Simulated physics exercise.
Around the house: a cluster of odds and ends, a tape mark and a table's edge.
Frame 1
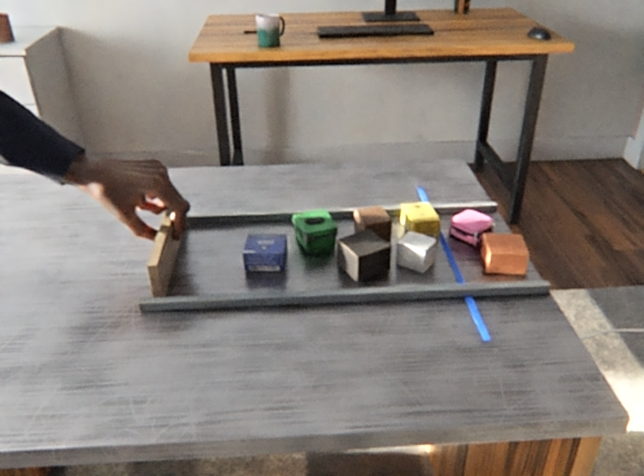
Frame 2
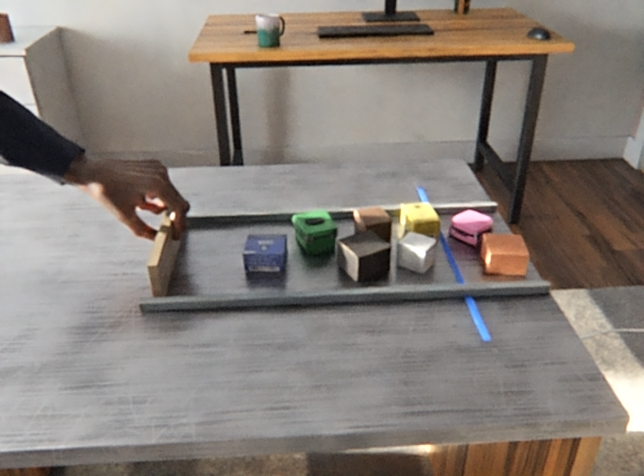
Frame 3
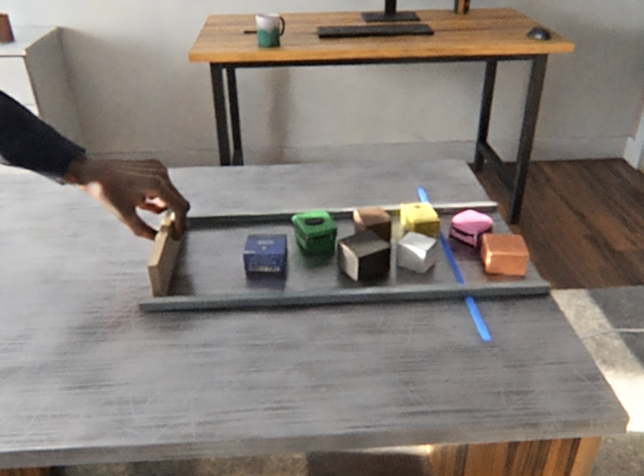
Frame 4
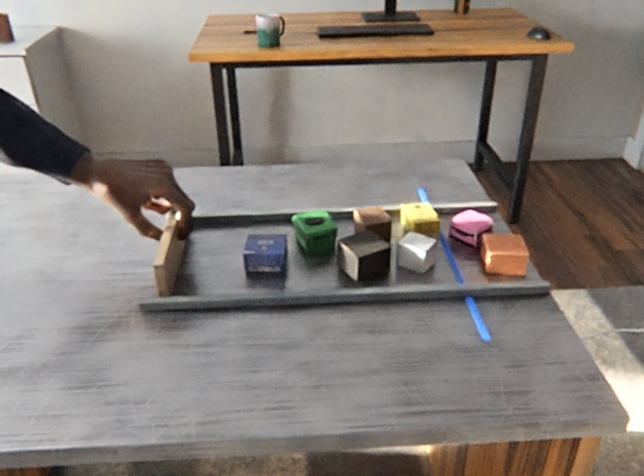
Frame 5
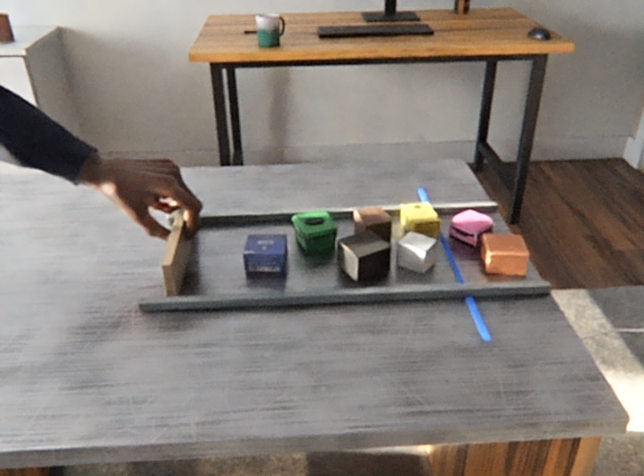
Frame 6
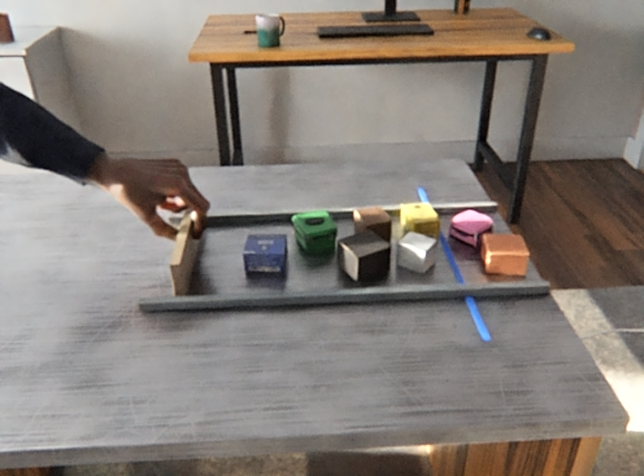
A hand slides a wooden board slightly right behind a cluster of colorful blocks, which stay still.
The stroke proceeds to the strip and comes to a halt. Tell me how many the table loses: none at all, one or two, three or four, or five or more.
Once the board stops, three or four are missing from the table.
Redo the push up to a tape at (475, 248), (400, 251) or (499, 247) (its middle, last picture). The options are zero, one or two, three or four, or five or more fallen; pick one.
Lab note - fallen per tape, in order: Five or over / one or two / more than four.
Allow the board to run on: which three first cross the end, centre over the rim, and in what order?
Earliest first - orange block, pink case, white block.
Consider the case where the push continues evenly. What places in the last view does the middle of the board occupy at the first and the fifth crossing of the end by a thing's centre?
The middle is at about (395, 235), later at about (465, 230).
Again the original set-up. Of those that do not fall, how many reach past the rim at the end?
The overhang total is 1.
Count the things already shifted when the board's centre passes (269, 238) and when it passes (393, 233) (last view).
First 2, then 8.
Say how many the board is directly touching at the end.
That would be 2 of them.
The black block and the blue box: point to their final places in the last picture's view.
Final pixels, roughly: (517, 255) for the first, (469, 244) for the other.
Early on, none off yet; orange block at rest near (504, 254); pink case at rest near (471, 229); yellow box at rest near (420, 222).
Finally, the number that fall off is three or four; lost, white block, yellow box, pink case and orange block.
